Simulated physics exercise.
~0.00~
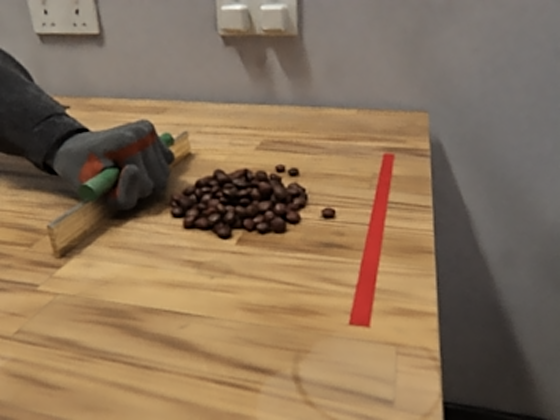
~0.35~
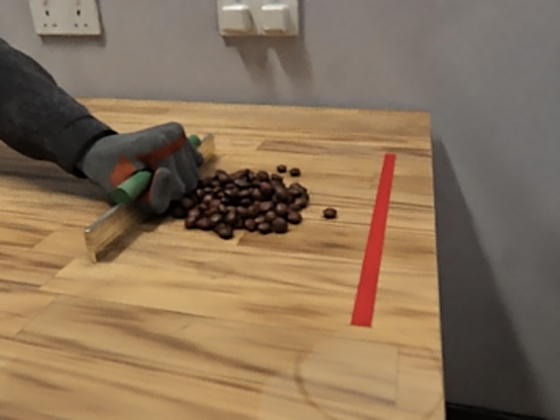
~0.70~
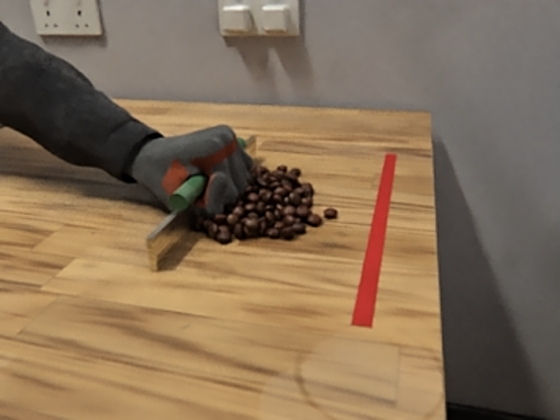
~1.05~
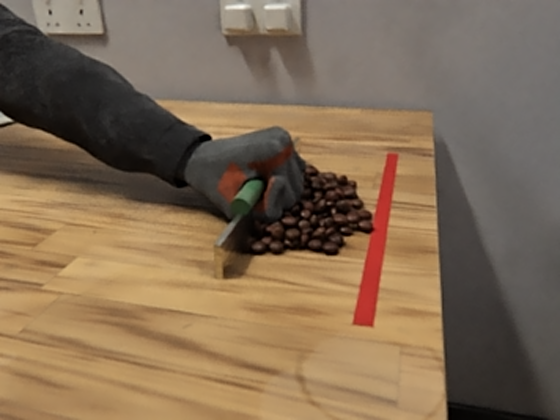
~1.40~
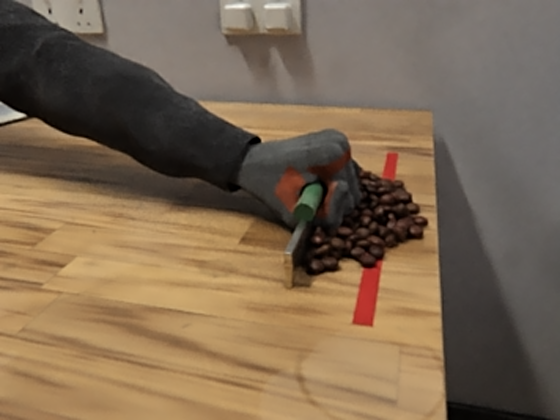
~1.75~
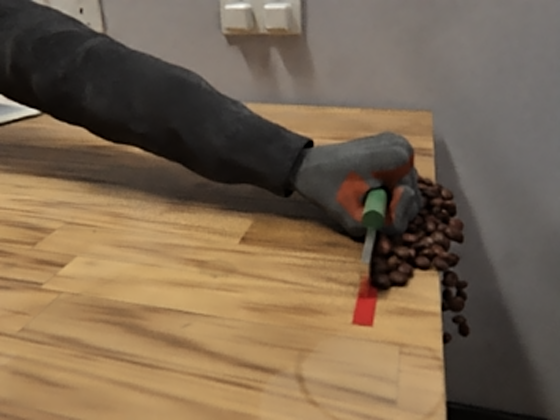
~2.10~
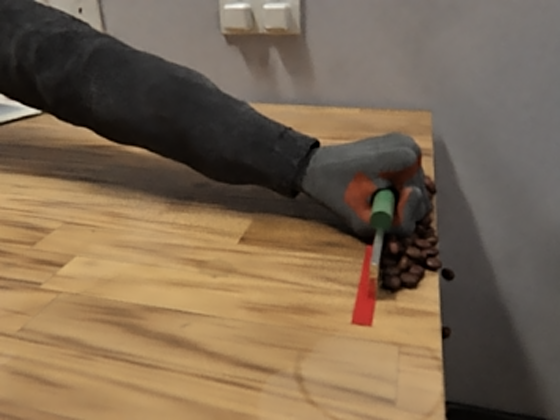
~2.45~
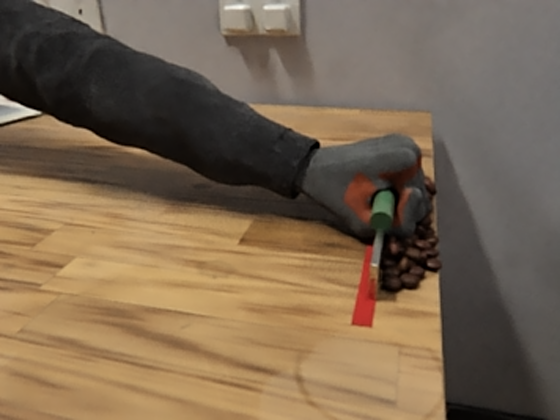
Gloved hand pushing dark brown beans rightward across a wooden table with a scraper, stopping at red tape as some spill off the edge.
